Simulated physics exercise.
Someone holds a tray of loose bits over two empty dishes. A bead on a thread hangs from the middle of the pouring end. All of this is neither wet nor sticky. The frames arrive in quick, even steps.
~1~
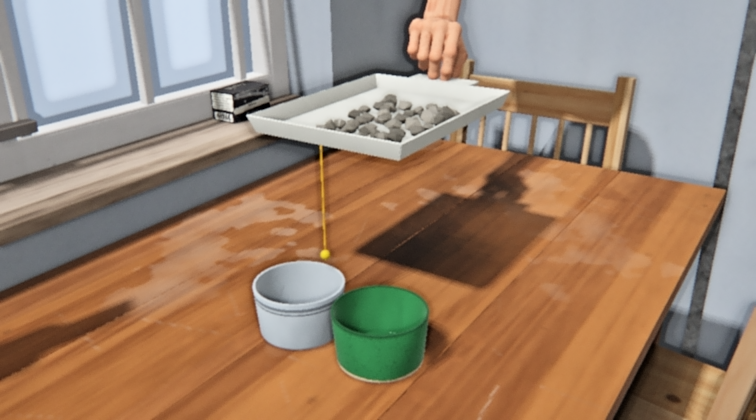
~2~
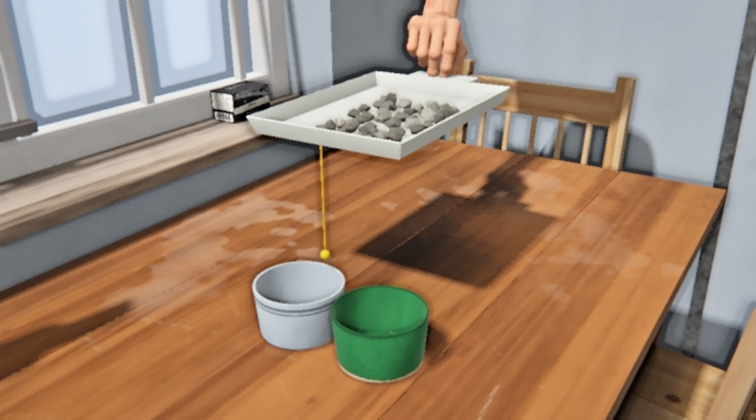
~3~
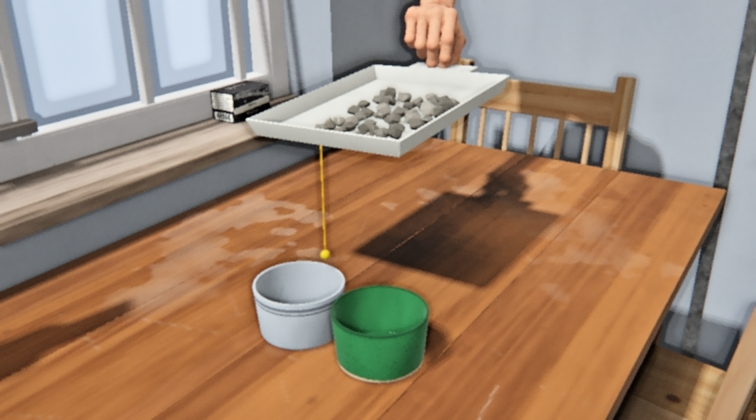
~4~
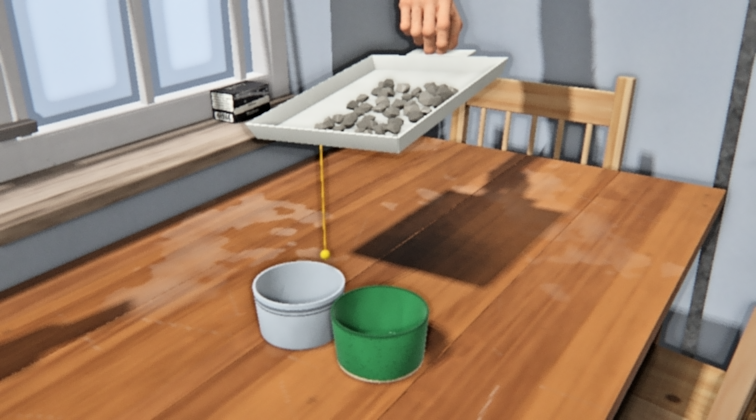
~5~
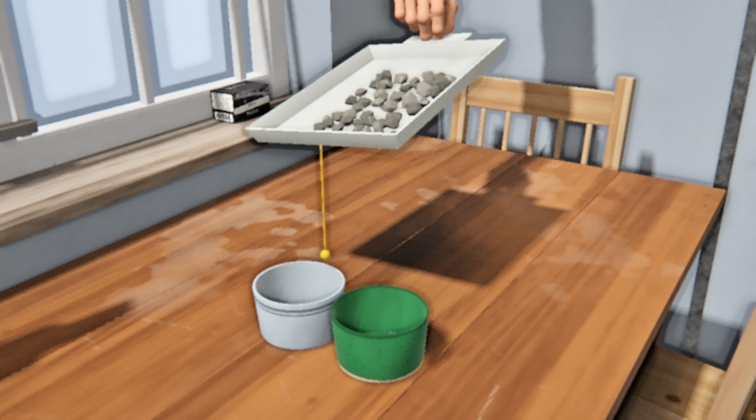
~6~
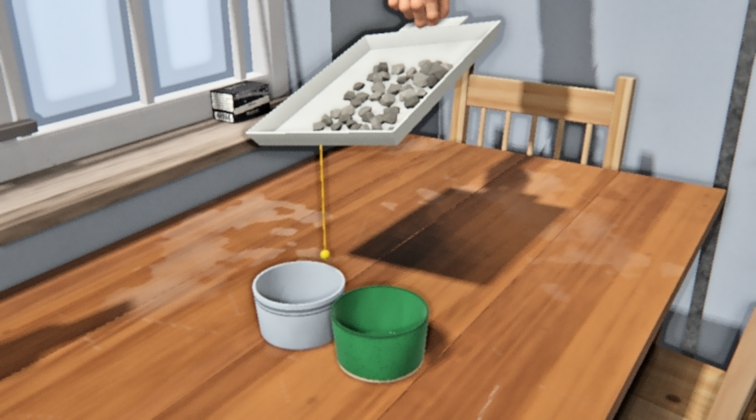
To begin with, a hand holds a white tray of grey gravel nearly level above a wooden table with a whitish dish and a green dish, a yellow bead hanging on a thread beneath. The hand then gradually raises the far side, tilting the tray toward its near left corner, while the stones stay bunched together.
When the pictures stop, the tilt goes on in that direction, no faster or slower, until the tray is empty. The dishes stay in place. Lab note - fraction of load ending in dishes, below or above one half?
I expect the catch to be short of a majority.
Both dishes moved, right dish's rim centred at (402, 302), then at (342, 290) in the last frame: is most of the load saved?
At place one not up to half; at place two in excess of half.
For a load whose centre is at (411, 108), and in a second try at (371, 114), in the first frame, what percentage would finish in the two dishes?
First case: Around 0 %; second case: Around 0 %.
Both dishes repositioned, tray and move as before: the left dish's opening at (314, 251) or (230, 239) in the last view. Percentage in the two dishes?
Respectively 20 % and 70 %.
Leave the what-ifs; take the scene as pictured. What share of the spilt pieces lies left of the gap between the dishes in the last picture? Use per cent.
I'd say some 100 in a hundred.
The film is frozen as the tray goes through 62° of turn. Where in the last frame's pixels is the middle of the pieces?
Roughly (286, 137).
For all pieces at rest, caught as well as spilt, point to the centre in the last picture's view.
Close to (225, 295) in the last view.
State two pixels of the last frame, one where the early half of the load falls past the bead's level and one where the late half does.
Points: About (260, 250), then about (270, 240).
Soon after the last picture, tray tipped steeply; most on the tray; a small part in the air.
A little later, tray tipped right over; about a quarter on the tray; a small part in the left dish; about half outside both; about a quarter in the air.
Later still, tray tipped past a quarter turn; a small part in the left dish; most outside both.
At rest, tray tipped past a quarter turn; none in the right dish; a small part in the left dish; most outside both.
